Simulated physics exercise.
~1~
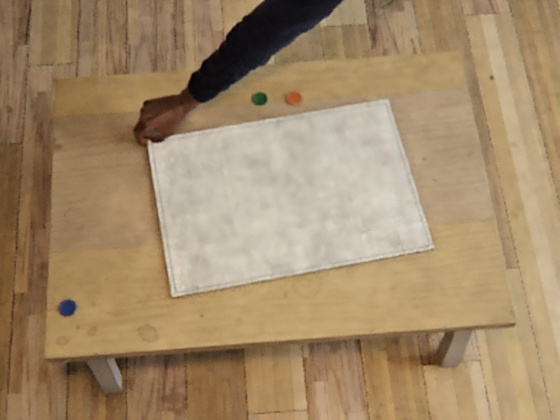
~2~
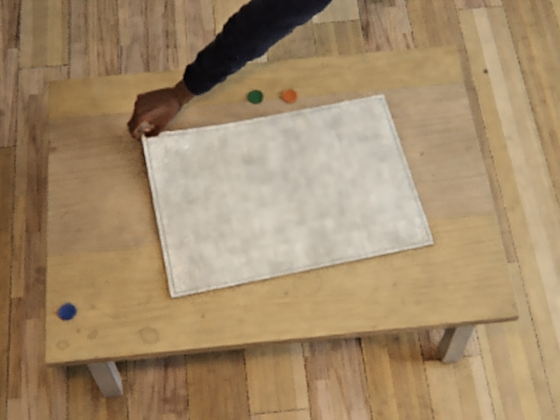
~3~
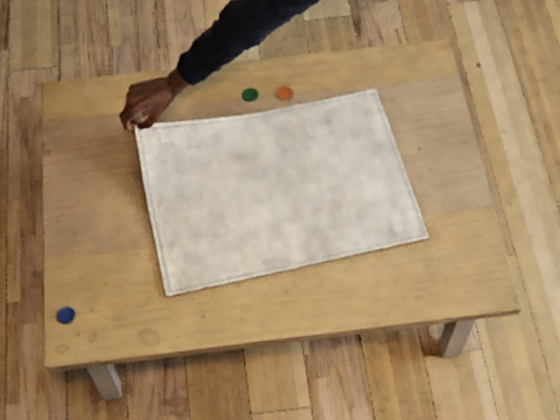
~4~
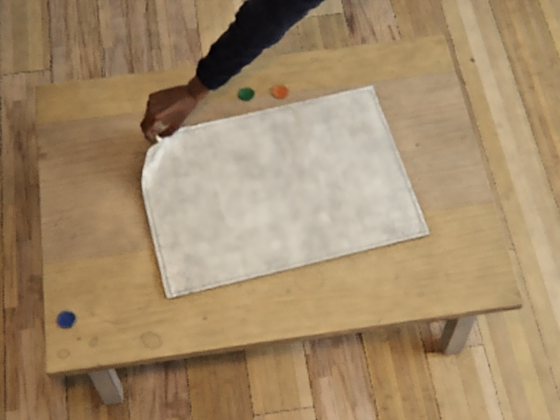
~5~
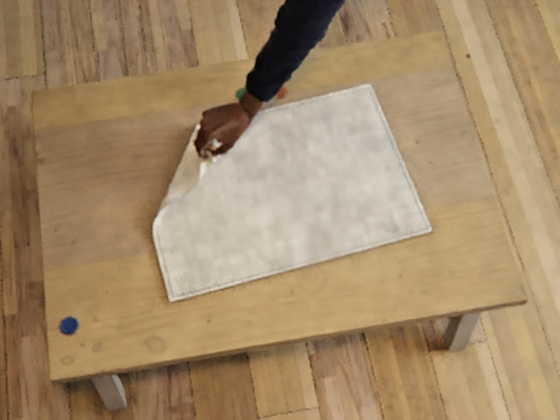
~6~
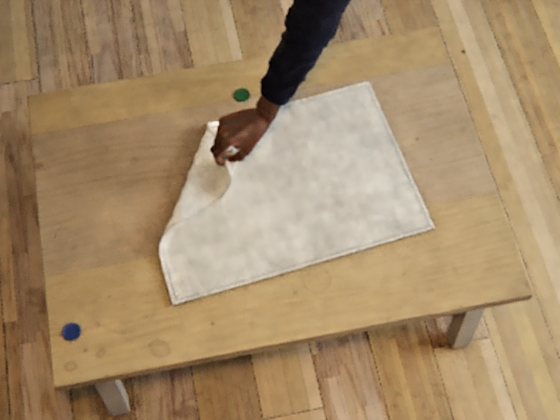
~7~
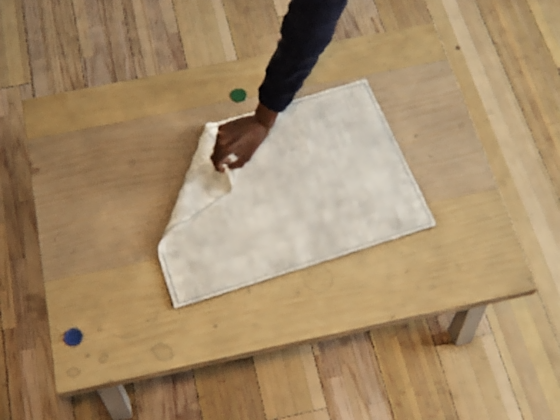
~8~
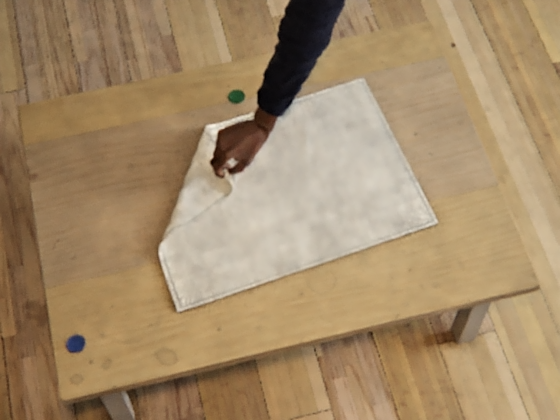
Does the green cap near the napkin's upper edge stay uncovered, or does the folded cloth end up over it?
The green cap stays uncovered, lying in plain view on the table just beyond the folded napkin.
We see a hand take the upper left corner of a pale napkin on a wooden table and fold it inward to the right, near small green, orange and blue discs. It ends with the hand still at the folded corner, the green and blue discs in view.
